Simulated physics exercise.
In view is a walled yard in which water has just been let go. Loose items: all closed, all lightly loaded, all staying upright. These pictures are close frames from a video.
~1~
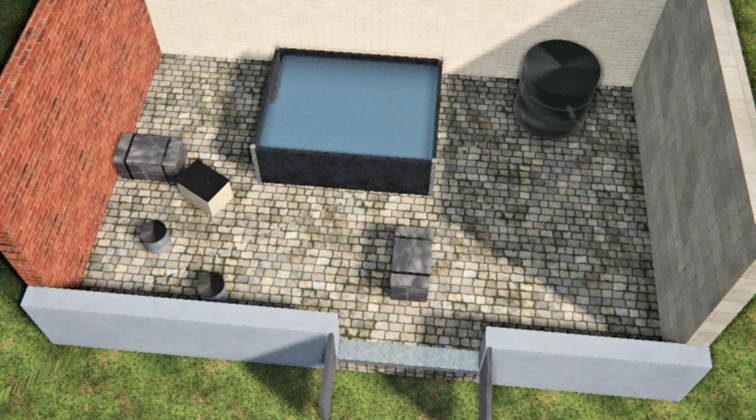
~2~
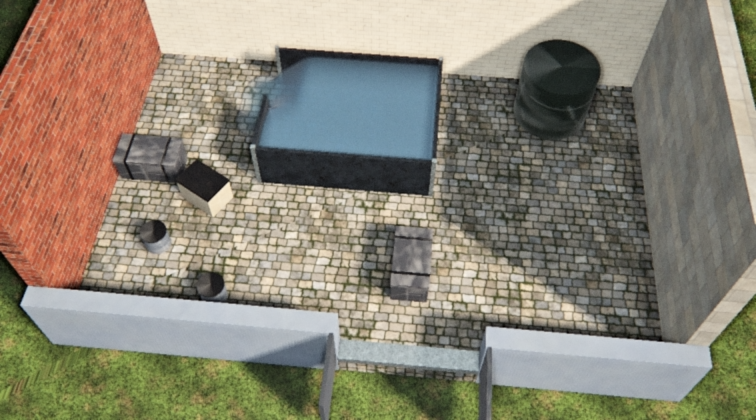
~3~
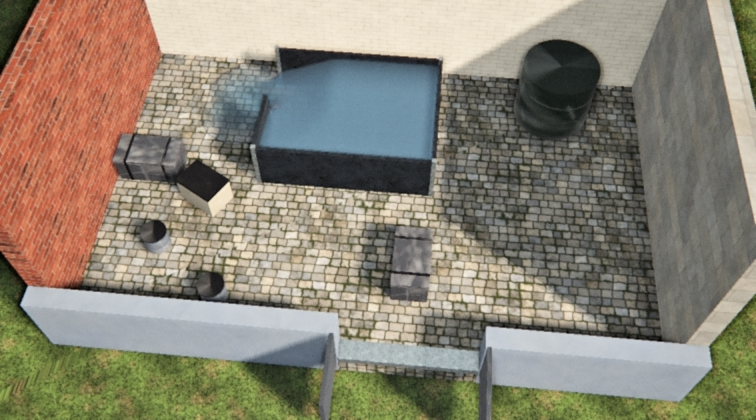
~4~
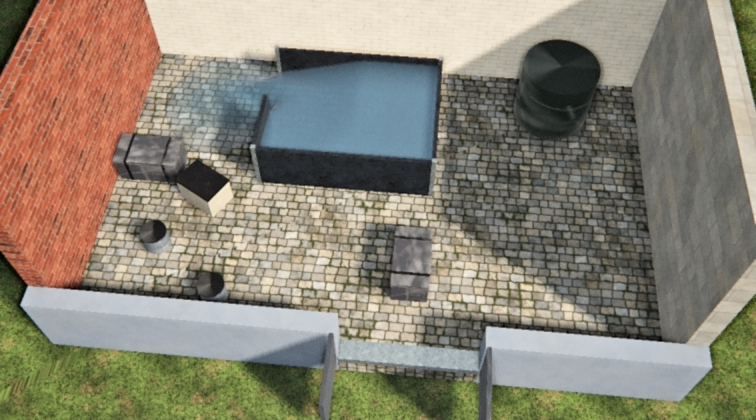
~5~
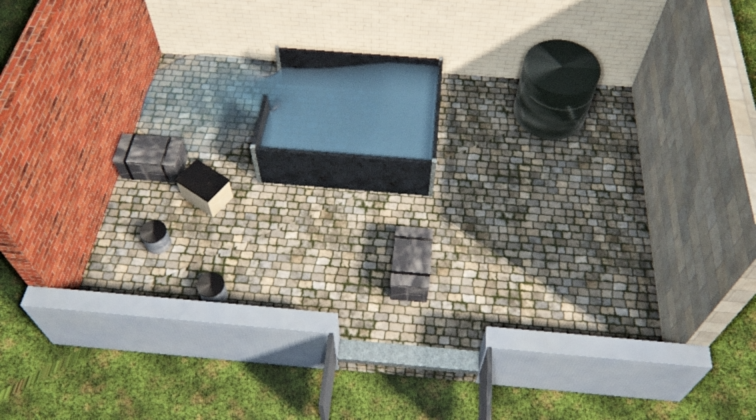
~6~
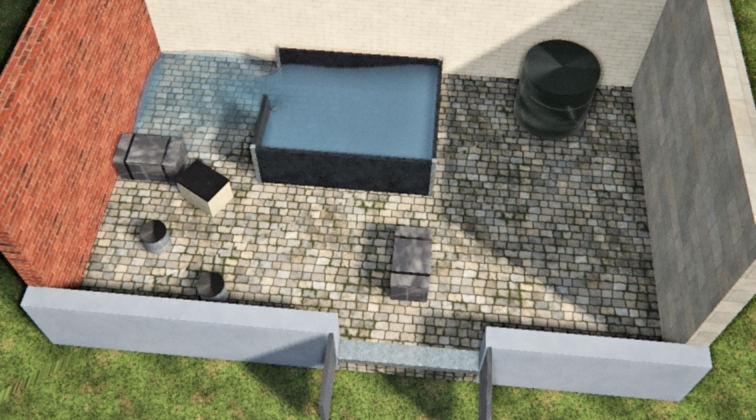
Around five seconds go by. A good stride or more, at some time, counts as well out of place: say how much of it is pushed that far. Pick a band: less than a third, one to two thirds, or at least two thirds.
The fraction is at least two thirds of them.
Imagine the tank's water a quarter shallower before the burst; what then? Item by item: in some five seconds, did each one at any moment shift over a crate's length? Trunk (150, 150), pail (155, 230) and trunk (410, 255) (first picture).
The first one: Reaches it. The second: Reaches it. The third: Doesn't reach it.
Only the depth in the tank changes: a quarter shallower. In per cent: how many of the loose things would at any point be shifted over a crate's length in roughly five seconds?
I reckon 80 per cent of the loose things.
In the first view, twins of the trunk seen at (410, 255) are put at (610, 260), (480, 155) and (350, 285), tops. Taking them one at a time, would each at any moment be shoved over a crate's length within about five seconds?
Listed in sequence, the answers are remains nearby, remains nearby and displaced a stride.
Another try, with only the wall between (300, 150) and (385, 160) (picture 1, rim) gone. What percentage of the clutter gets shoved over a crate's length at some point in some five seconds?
Near 80 %.
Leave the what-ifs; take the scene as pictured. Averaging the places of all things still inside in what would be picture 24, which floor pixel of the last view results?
That works out to about (298, 277) on the floor.
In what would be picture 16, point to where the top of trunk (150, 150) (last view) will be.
It should be around (158, 190).
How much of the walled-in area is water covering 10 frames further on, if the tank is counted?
35 in a hundred, roughly.
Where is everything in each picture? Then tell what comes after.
The first frame shows a trunk at (148, 149) rests on the ground; a pail at (211, 284) rests on the ground; 0 of 5 have shifted.
The second frame shows a trunk at (148, 149), on the bottom; a pail at (211, 284), on the bottom; 0 of 5 have shifted.
The third frame shows a trunk at (148, 149) rests on the ground; a pail at (211, 284) rests on the ground; 0 of 5 have shifted.
The fourth frame shows a trunk at (148, 149), on the bottom; a pail at (211, 284), on the bottom; 0 of 5 have shifted.
The fifth frame shows a trunk at (148, 149) rests on the ground; a pail at (211, 284) rests on the ground; 0 of 5 have shifted.
The sixth frame shows a trunk at (148, 149), on the bottom; a pail at (211, 284), on the bottom; 0 of 5 have shifted.
A moment on, 0 of 5 are well off their spots; 0 afloat.
Next, 1 of 5 are well off their spots; 1 afloat.
Later, 4 of 5 are well off their spots; 3 afloat.
In the end, 5 of 5 are well off their spots, and 5 have been at some point; 1 afloat.
